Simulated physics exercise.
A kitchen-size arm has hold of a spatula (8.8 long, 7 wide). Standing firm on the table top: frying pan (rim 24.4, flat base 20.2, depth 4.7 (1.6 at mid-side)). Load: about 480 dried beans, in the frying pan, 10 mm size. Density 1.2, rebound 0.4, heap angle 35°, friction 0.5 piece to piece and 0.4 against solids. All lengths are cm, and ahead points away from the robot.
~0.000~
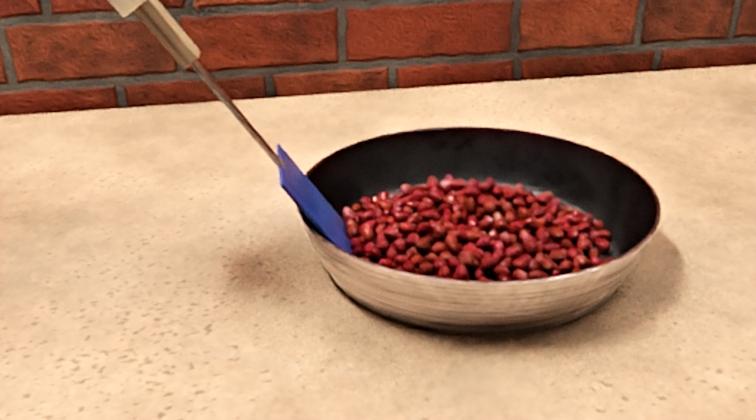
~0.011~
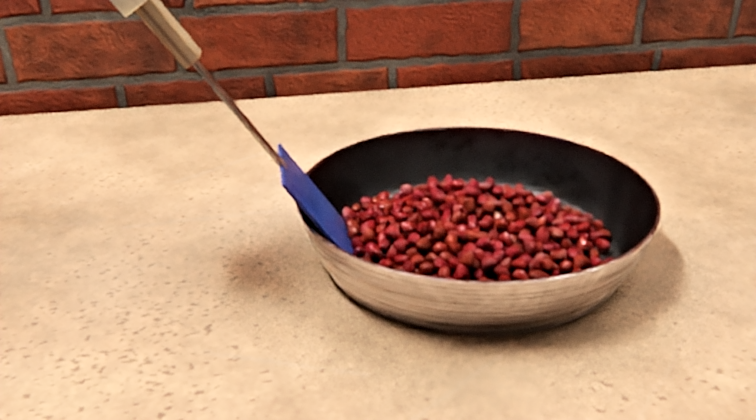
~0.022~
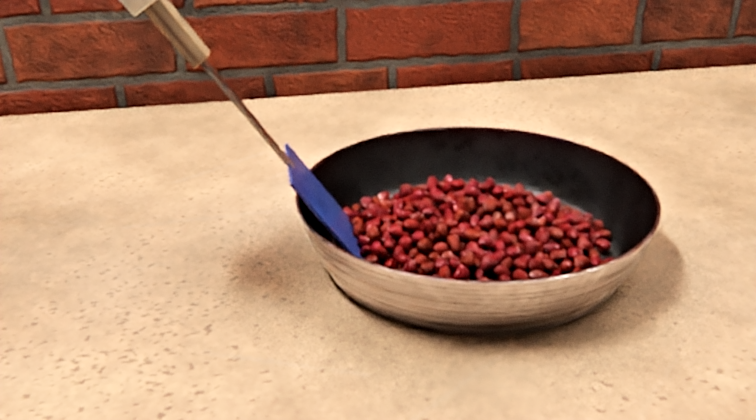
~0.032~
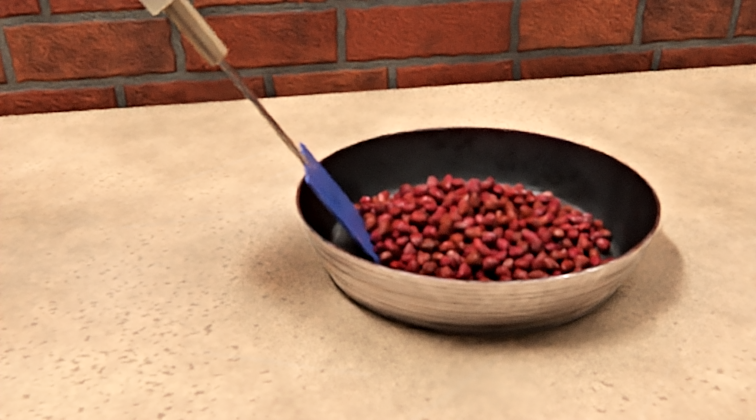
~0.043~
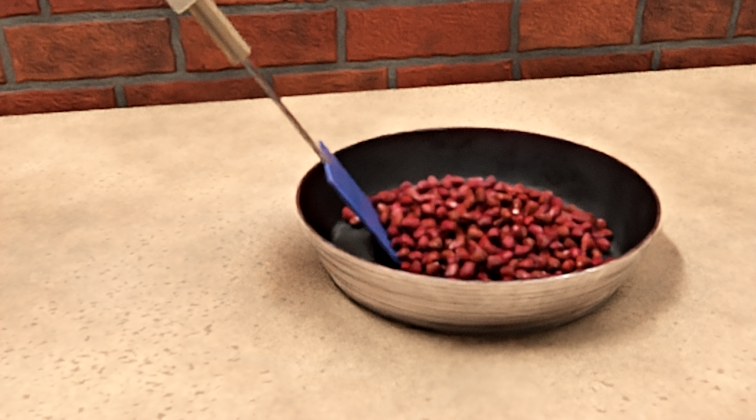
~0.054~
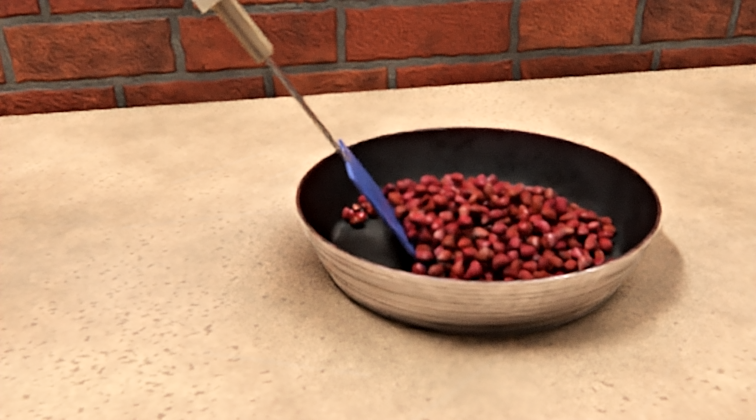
At the start, a blue spatula rests against the left inside edge of a round frying pan heaped with red beans on a speckled counter. The spatula then slides slowly rightward through the pan, pushing the nearby beans along, baring a dark patch behind it while a few beans remain to its left.
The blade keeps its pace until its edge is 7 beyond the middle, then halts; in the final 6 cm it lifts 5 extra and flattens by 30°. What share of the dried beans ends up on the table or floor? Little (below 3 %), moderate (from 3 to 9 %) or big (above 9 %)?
Answer: Big; above 9 % of the dried beans finish on the table or floor.
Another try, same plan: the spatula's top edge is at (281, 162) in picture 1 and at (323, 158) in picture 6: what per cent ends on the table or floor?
About 5 per cent.
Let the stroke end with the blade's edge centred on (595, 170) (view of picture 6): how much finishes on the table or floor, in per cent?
Some 15 per cent.
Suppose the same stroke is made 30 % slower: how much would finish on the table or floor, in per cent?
It would be near 5 per cent.
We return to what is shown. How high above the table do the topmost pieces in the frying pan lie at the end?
Roughly 4.5 cm.
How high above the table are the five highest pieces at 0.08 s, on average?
Roughly 5 cm.
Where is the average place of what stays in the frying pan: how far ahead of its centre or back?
Roughly 4.0 cm ahead.
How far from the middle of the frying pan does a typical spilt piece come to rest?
Roughly 44 cm.
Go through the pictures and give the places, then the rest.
In the first picture, the spatula top edge at (279, 163), sloping 57°; upper third of the load around (463, 227), from x 350 to 610, top at y 180; 477 in the frying pan.
In the second picture, the spatula top edge at (281, 163), sloping 57°; upper third of the load around (463, 227), from x 350 to 610, top at y 180.
In the third picture, the spatula top edge at (288, 163), sloping 57°; upper third of the load around (462, 226), from x 350 to 610, top at y 180.
In the fourth picture, the spatula top edge at (304, 161), sloping 57°; upper third of the load around (460, 221), from x 350 to 610, top at y 180.
In the fifth picture, the spatula top edge at (325, 160), sloping 57°; upper third of the load around (467, 218), from x 350 to 610, top at y 180.
In the sixth picture, the spatula top edge at (345, 158), sloping 57°; upper third of the load around (469, 214), from x 350 to 615, top at y 180; 477 in the frying pan.
After 0.08 s, sloping 57°, highest piece 6 above the table; 477 in the frying pan.
After 0.11 s, sloping 48°, highest piece 7 above the table; 477 in the frying pan.
After 0.32 s, sloping 27°, highest piece 7 above the table; 416 in the frying pan, 54 on the table or floor, 7 on the blade or in flight.
After 1.37 s, sloping 27°, highest piece 4 above the table; 416 in the frying pan, 61 on the table or floor.
In the end, 416 in the frying pan, 61 on the table or floor. That is 13 % on the table or floor.
